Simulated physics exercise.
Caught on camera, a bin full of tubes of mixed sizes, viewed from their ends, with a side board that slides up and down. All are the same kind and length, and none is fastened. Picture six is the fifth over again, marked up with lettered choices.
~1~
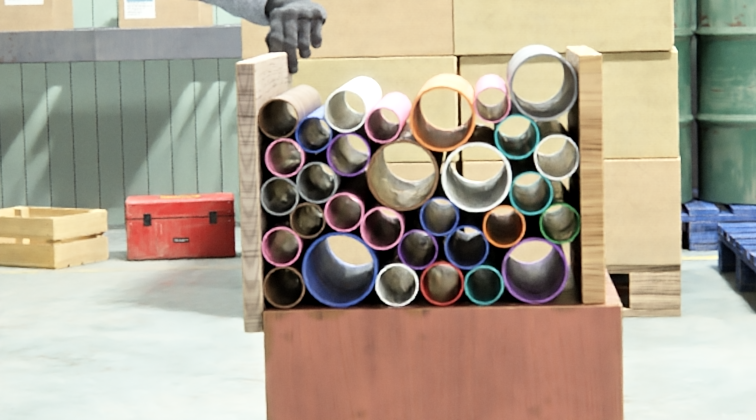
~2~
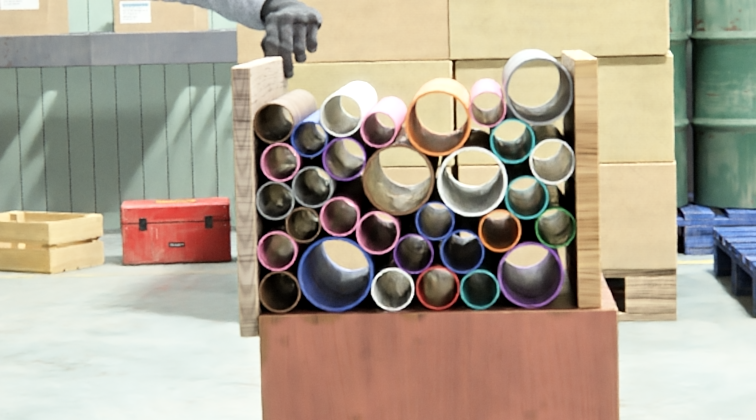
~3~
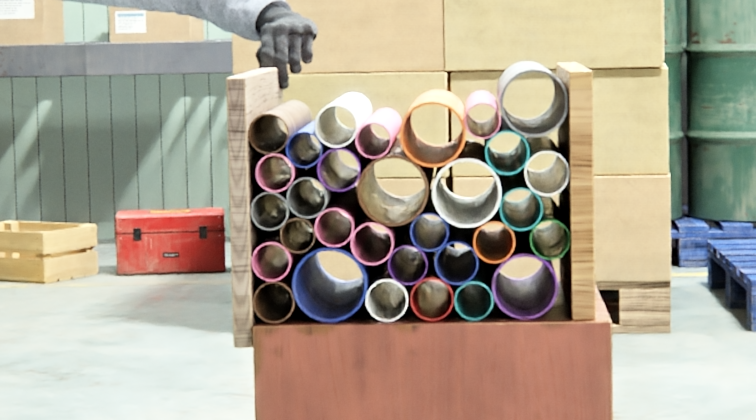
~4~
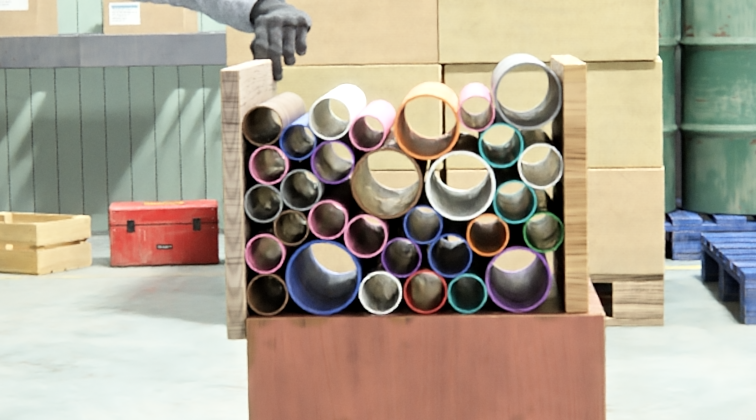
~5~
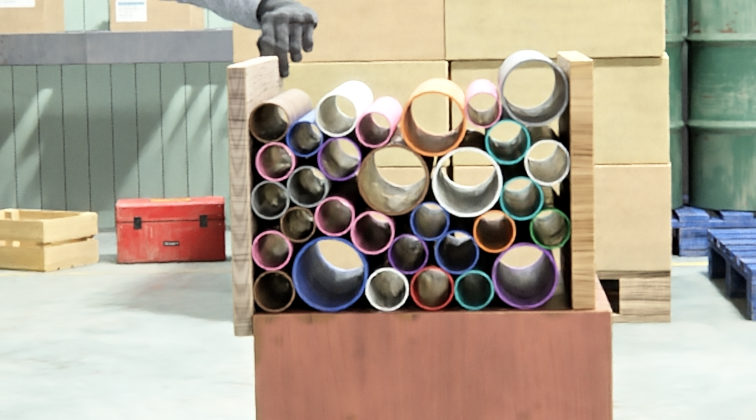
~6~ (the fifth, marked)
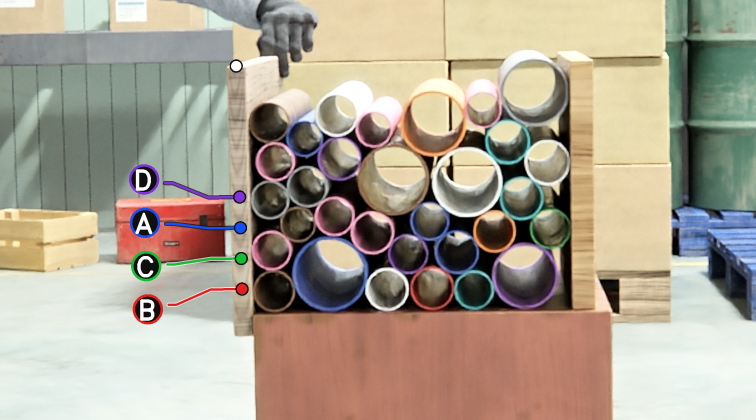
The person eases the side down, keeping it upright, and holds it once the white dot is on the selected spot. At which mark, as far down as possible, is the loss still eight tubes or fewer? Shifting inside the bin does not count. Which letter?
No lower than C.
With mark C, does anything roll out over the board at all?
At C: Yes.
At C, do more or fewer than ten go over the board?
It loses fewer than ten.
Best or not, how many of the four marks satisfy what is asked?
Three of them.
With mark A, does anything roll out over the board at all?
Yes.
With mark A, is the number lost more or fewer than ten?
Fewer than ten.
On the marked copy, A at (240, 228); B at (242, 289); C at (241, 259); D at (239, 197); the white dot at (236, 66).
Taking C. A third of the way, top of the board (249, 149).
Two thirds of the way, top of the board (252, 240).
When it is over, top of the board (252, 257), seven out over the board.
As for the rest, A about four out over the board; B nine out over the board; D about four out over the board.
